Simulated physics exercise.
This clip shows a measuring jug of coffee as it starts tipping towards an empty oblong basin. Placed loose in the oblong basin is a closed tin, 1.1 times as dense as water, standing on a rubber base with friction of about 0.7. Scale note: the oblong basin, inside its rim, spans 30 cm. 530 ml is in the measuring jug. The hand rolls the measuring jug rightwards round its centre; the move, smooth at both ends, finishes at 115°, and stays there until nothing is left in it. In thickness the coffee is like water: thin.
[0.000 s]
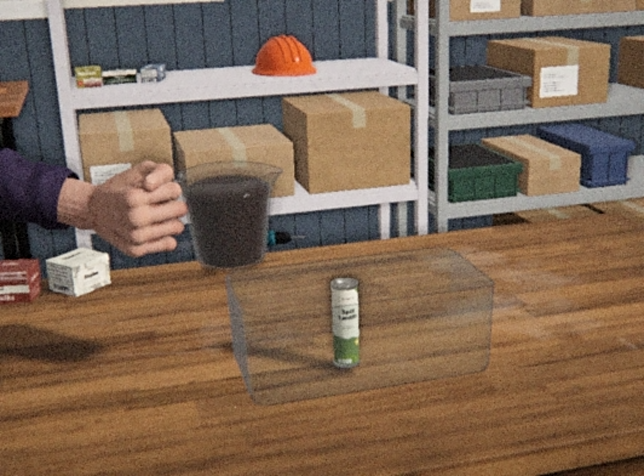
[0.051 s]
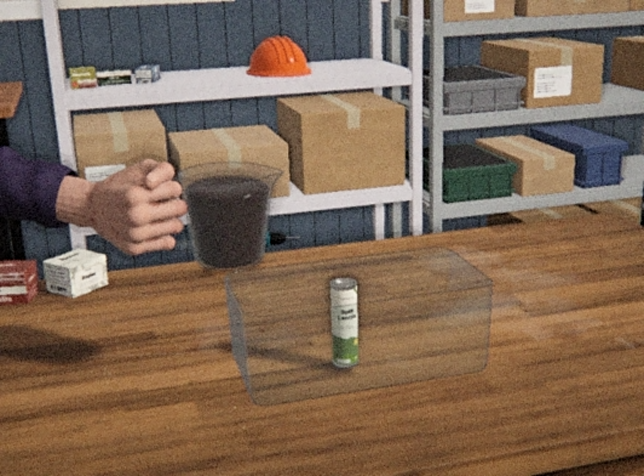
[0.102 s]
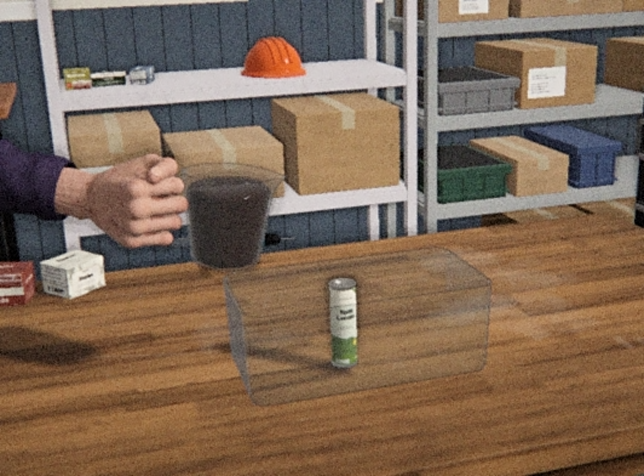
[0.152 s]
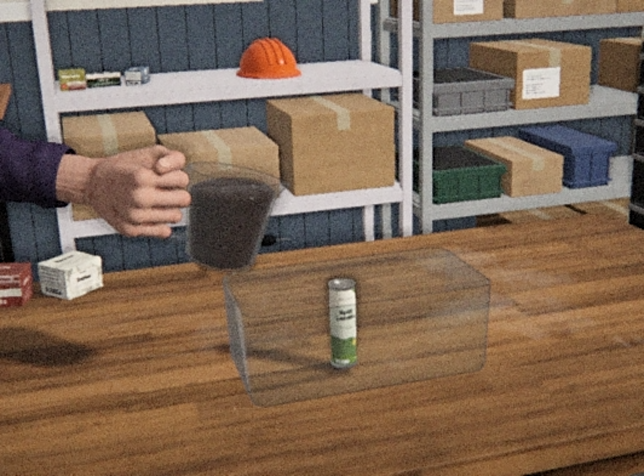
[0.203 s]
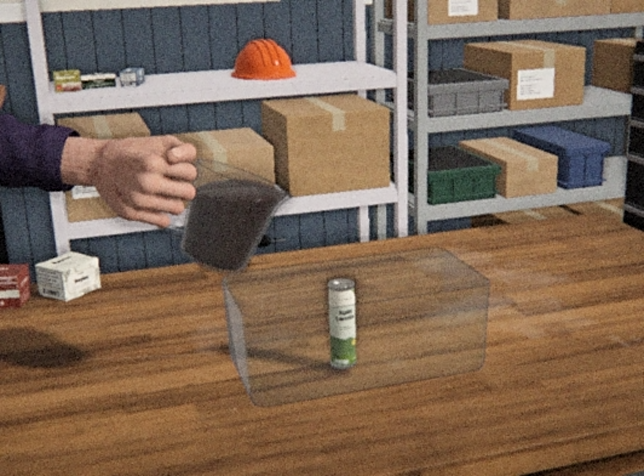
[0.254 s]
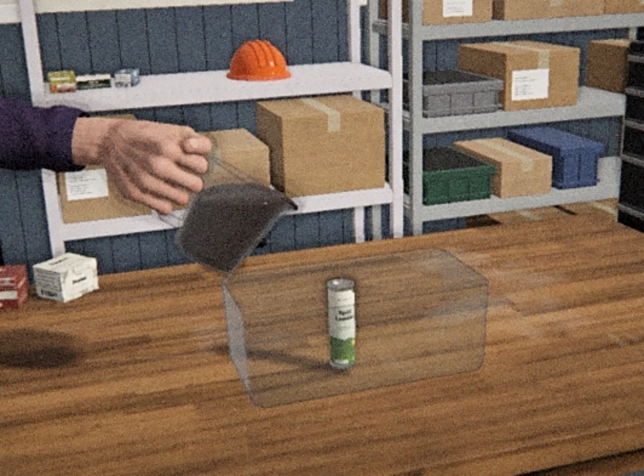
In a storeroom with blue plank walls and shelves of cardboard boxes, plastic bins and an orange hard hat, a wooden worktop is seen from slightly above. A purple-sleeved hand at left holds a clear jug of dark liquid above an empty transparent basin, where a white-and-green can stands. The hand tilts the jug rightward, slowly then faster, its liquid reaching the lowered rim, as the camera drifts slightly.
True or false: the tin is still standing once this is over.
True.
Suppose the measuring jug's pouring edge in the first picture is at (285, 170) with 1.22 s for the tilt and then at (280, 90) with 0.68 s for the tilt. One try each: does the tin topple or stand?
In the first try it remains standing; in the second it comes down.
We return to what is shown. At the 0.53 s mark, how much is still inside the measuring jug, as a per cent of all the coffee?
40 %.
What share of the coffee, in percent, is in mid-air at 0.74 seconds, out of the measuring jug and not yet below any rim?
Close to 3 in every hundred parts.
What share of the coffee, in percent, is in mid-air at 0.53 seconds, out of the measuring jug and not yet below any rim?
Near 18 per cent of it all.
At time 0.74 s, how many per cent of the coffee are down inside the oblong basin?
That comes to about 94 percent.
By 0.53 s the tilt is 102° and 40 per cent is still to pour; the tin stands where it began.
By 0.74 s the tilt is 115° and 3 per cent is still to pour; the tin leans 6°.
By 0.95 s the tilt is 115° and 0 per cent is still to pour; the tin stands 1 cm from where it began.
By 1.18 s the tilt is 115° and 0 per cent is still to pour; the tin stands 1 cm from where it began.
At rest the tin stands 1 cm from where it began.
